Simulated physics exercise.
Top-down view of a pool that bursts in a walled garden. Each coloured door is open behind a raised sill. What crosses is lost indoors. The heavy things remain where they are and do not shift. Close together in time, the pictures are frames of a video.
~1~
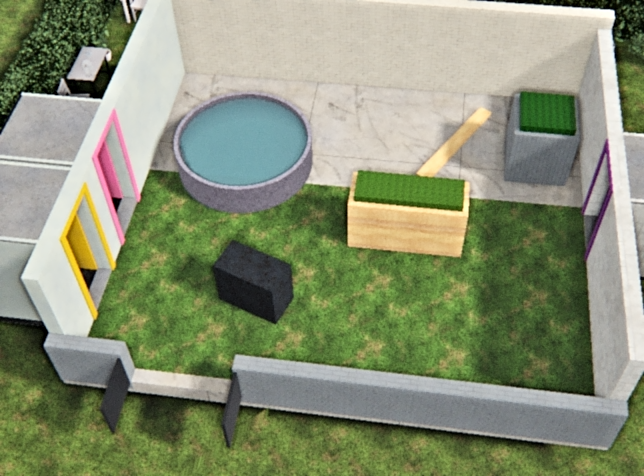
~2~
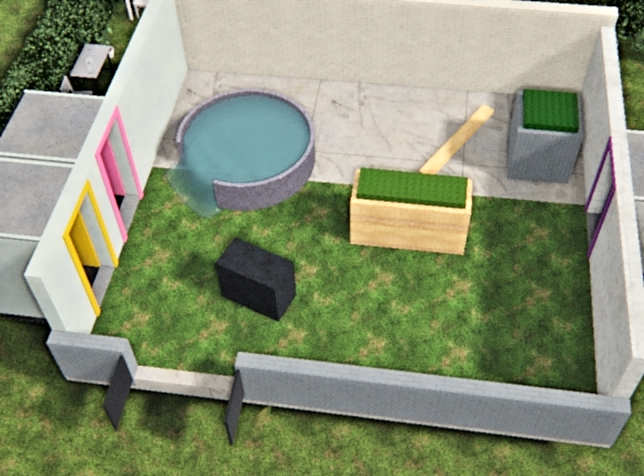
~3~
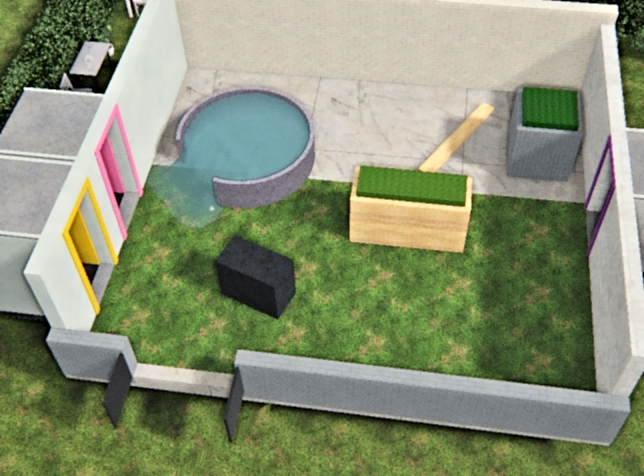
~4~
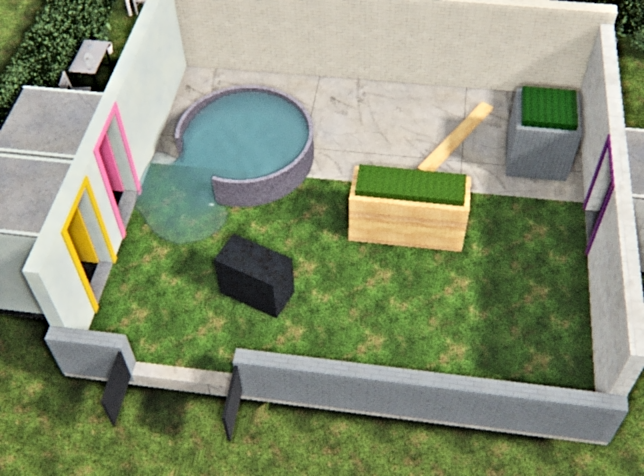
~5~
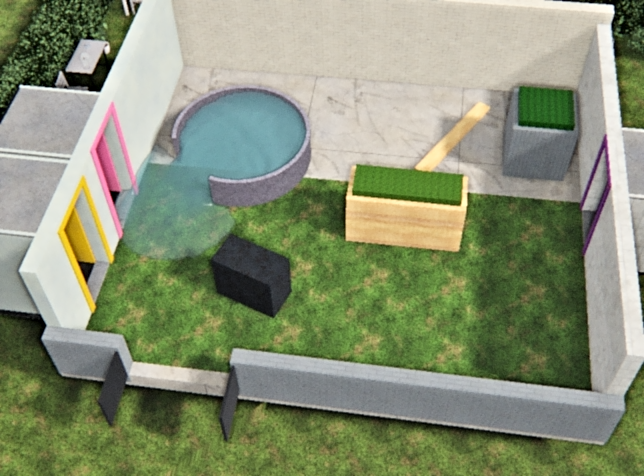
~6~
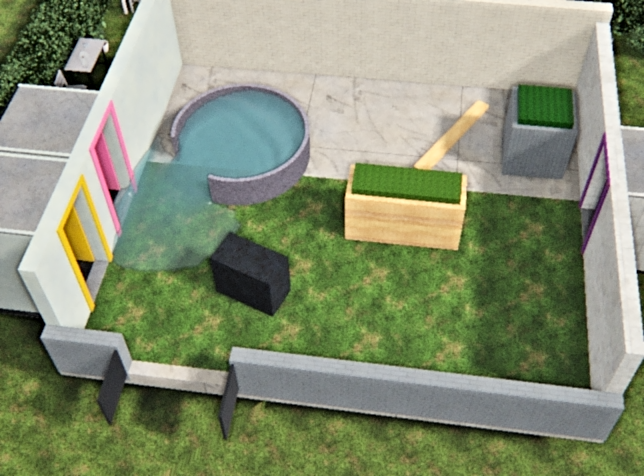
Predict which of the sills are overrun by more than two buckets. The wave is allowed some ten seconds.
In the end most likely the purple door will not exceed two buckets. Most likely the pink door will exceed two buckets. Most likely the yellow door will exceed two buckets.
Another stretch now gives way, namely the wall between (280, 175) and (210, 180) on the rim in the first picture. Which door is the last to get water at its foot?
Last: The door marked purple.
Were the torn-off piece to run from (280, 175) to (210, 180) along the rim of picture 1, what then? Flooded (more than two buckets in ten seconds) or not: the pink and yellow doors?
Outcome: Pink door remains short; yellow door overshoots.
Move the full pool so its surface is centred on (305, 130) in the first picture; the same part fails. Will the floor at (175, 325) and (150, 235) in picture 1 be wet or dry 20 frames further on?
I'd say watered for the first and watered for the second.
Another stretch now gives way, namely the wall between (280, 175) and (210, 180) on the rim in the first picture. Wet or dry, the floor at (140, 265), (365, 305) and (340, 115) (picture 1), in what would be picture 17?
So that's waterlogged for the first, waterlogged for the second and left bare for the third.
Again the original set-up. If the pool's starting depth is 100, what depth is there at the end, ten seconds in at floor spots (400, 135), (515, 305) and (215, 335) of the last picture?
2, 0, 10 %.
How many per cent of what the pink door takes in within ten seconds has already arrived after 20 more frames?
Near 85 in a hundred.
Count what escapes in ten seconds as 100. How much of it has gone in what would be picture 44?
My figure: 65 percent.
A moment on, water covers 10 % of the floor; the purple door not reached, the pink door over two buckets in, the yellow door under two buckets in.
Next, water covers 20 % of the floor; the purple door not reached, the pink door far over two buckets in, the yellow door over two buckets in.
Then, water covers 25 % of the floor; the purple door not reached, the pink door far over two buckets in, the yellow door over two buckets in.
Later, water covers 40 % of the floor; the purple door not reached, the pink door far over two buckets in, the yellow door far over two buckets in.
In the end, water covers 60 % of the floor; the purple door not reached, the pink door far over two buckets in, the yellow door far over two buckets in.
